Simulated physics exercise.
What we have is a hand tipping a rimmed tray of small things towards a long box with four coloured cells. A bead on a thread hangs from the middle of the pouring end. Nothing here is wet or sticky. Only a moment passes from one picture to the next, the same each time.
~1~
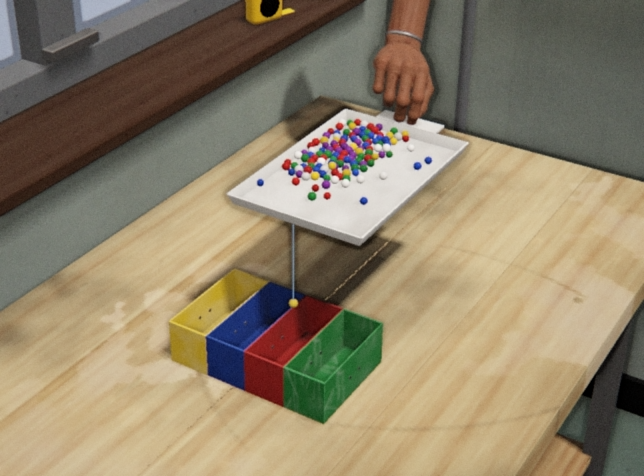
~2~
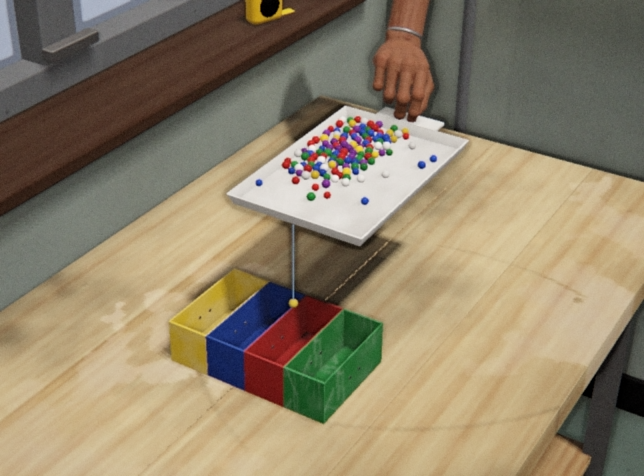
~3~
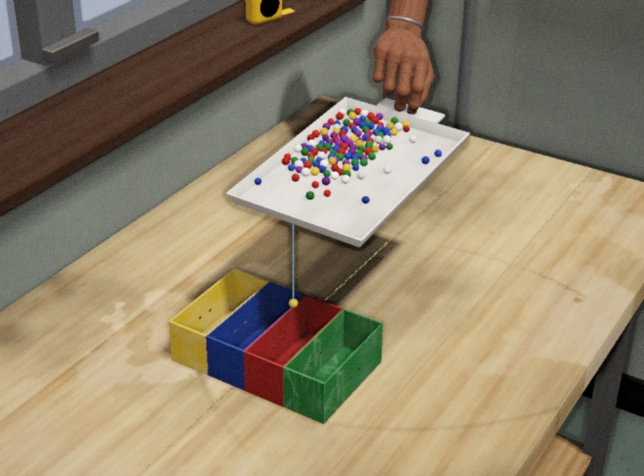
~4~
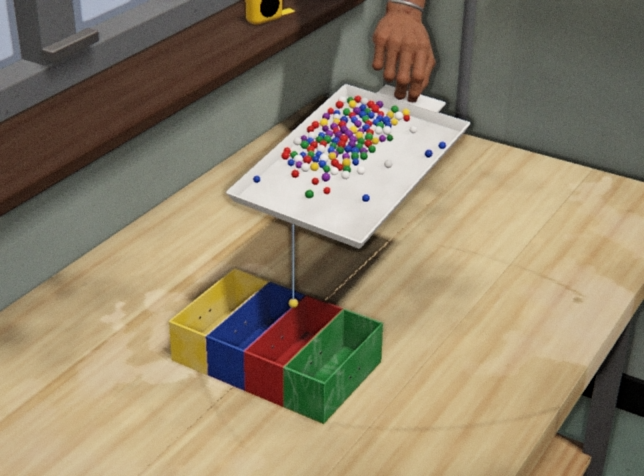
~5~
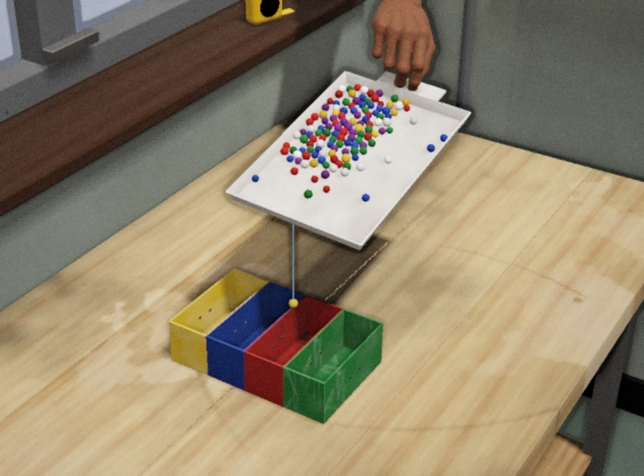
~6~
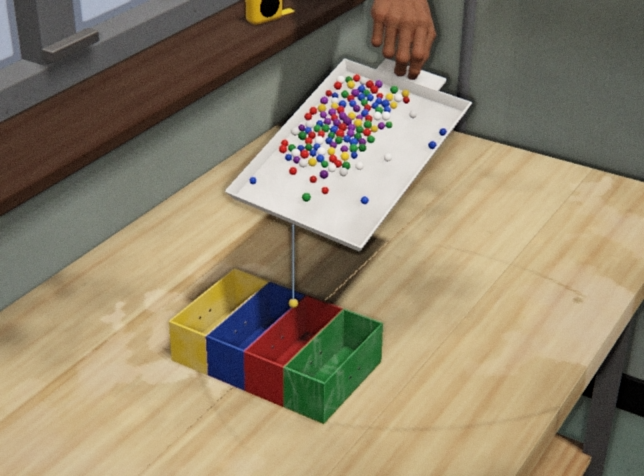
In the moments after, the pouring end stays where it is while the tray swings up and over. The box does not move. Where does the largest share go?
It favours the green compartment.
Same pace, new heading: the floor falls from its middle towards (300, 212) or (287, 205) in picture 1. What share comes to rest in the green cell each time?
Near 10 % and 0 %.
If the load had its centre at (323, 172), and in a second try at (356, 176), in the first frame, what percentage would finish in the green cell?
Roughly 50 per cent, and 50 per cent.
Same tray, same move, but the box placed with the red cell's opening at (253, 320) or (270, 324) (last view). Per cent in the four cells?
The first gives 20 %, the second 30 %.
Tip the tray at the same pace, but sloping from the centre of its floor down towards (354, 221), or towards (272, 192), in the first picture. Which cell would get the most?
First green, then the yellow cell.
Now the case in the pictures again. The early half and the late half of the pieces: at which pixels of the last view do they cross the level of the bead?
Early half (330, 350), late half (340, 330).
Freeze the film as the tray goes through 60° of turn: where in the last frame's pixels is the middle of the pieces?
Around (325, 331).
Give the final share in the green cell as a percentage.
Near 40 %.
Just after the last frame, tray tipped steeply; roughly a third on the tray; about a tenth in the green cell; about a tenth in the red cell; just a few in the blue cell; roughly a third falling or outside the box.
A moment on, tray tipped right over; roughly half in the green cell; about a tenth in the red cell; just a few in the blue cell; just a few in the yellow cell; roughly a third falling or outside the box.
Further on, tray tipped past a quarter turn; roughly half in the green cell; about a tenth in the red cell; just a few in the blue cell; just a few in the yellow cell; roughly a third falling or outside the box.
When it is over, tray tipped past a quarter turn; roughly half in the green cell; about a tenth in the red cell; just a few in the blue cell; just a few in the yellow cell; roughly a third outside the box.
